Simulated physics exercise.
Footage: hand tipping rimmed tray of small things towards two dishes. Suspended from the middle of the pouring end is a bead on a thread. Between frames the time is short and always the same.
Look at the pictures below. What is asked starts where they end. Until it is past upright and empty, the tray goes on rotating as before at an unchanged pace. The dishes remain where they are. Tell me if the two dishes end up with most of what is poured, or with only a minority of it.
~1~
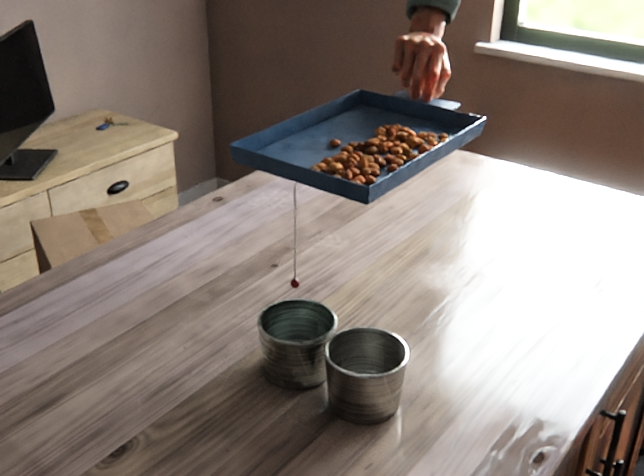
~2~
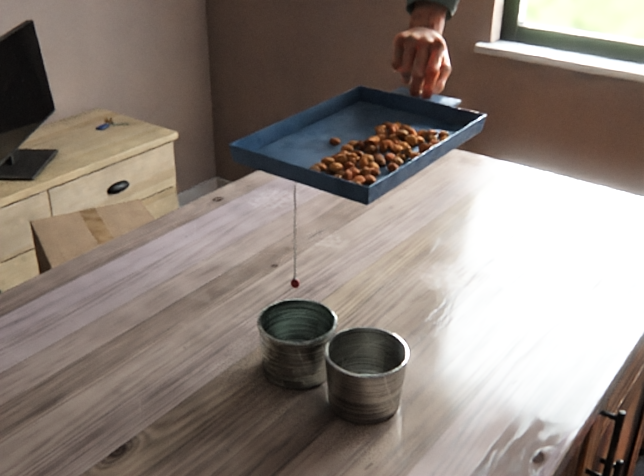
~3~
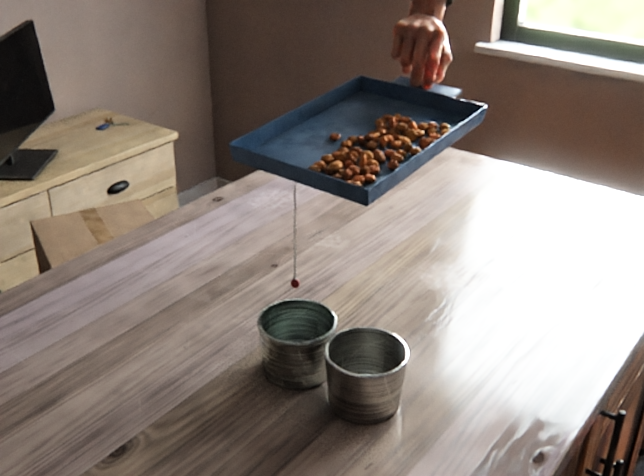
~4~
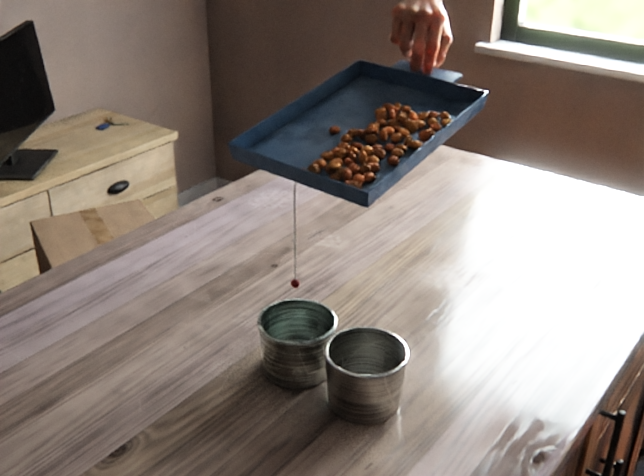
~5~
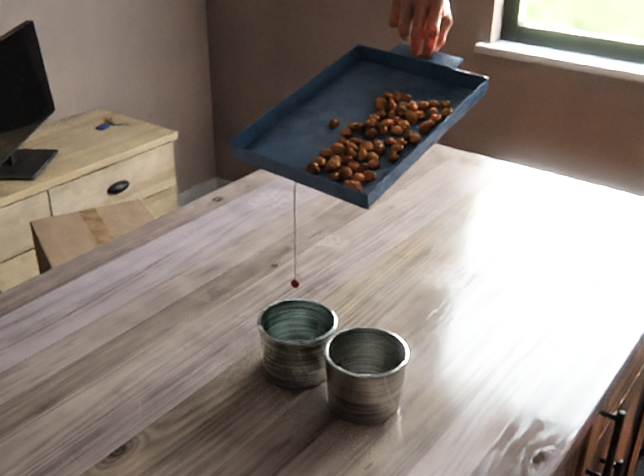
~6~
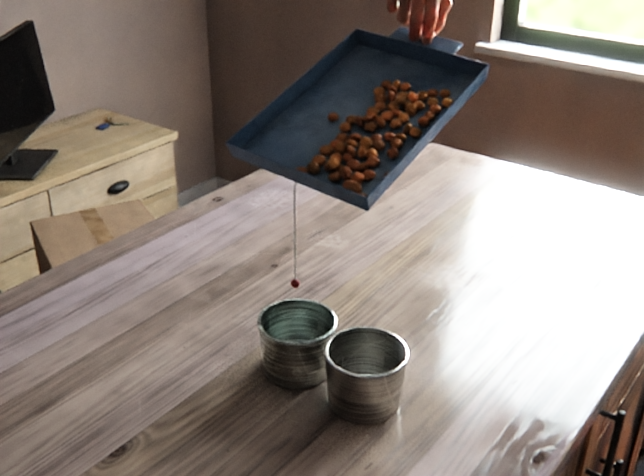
Most of it.
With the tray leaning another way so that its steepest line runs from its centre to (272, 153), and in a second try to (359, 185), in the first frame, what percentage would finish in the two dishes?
About 0 % and about 50 %.
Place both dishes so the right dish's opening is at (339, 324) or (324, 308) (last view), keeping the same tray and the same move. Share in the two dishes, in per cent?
About 70 per cent, then about 20 per cent.
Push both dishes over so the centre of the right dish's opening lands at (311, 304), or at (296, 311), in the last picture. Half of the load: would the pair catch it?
Earlier try a minority share, later try a minority share.
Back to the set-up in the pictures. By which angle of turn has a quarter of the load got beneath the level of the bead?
95°, roughly.
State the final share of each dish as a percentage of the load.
Roughly: Left 40 %, right 30 %.
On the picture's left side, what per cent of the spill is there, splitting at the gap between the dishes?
It comes to 50 per cent or so.
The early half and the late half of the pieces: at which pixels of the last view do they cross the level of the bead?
I'd say around (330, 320) at first, then around (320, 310).
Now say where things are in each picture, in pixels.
In the first frame, corners of the pouring end (233, 144) and (368, 186), level; middle of the load (372, 151), bits of cat kibble; left dish (273, 358); right dish (342, 391); bead on its thread (295, 283).
In the second frame, corners of the pouring end (233, 144) and (368, 186), level; middle of the load (372, 150).
In the third frame, corners of the pouring end (232, 143) and (368, 188), tipped barely, lowest at the right corner; middle of the load (372, 145).
In the fourth frame, corners of the pouring end (231, 143) and (367, 190), tipped a little, lowest at the right corner; middle of the load (372, 139).
In the fifth frame, corners of the pouring end (230, 142) and (366, 193), tipped a little, lowest at the right corner; middle of the load (371, 133).
In the sixth frame, corners of the pouring end (229, 142) and (366, 195), tipped clearly, lowest at the right corner; middle of the load (371, 127); left dish (273, 358); right dish (342, 391).
Just after the last frame, tray tipped steeply; every one on the tray.
A moment on, tray tipped right over; roughly half on the tray; roughly a quarter in the right dish; about a tenth in the left dish; about a tenth outside both; roughly a quarter in the air.
Further on, tray tipped past a quarter turn; roughly a third in the right dish; roughly half in the left dish; roughly a quarter outside both.
When it is over, tray tipped past a quarter turn; roughly a third in the right dish; roughly half in the left dish; roughly a quarter outside both.
